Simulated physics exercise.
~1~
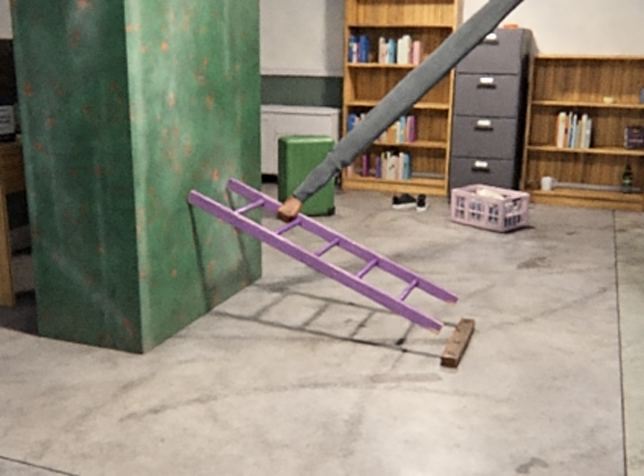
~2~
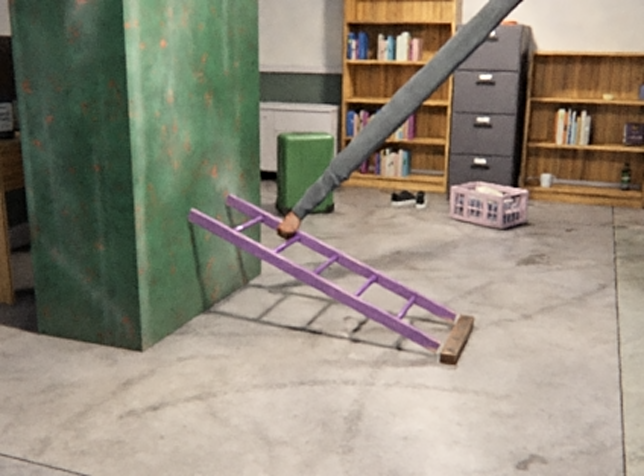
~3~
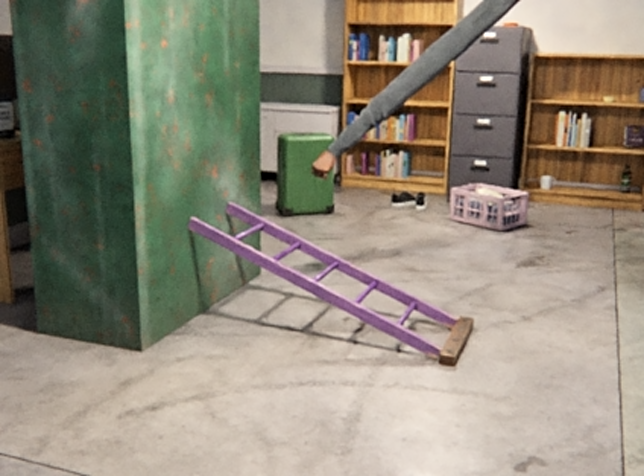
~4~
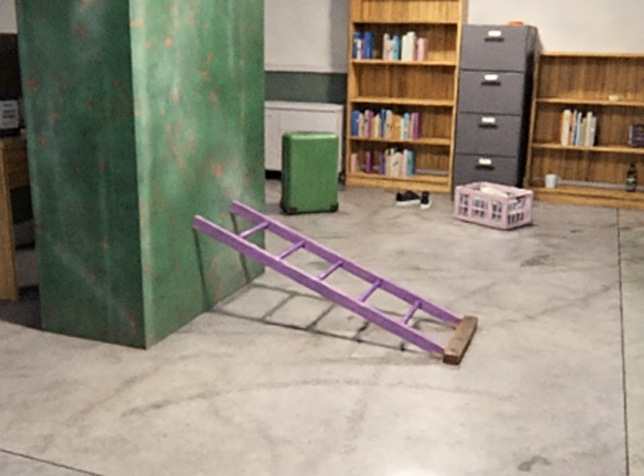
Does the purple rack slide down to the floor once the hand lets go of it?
No, it stays leaning against the green pillar, with its foot against the wooden batten.
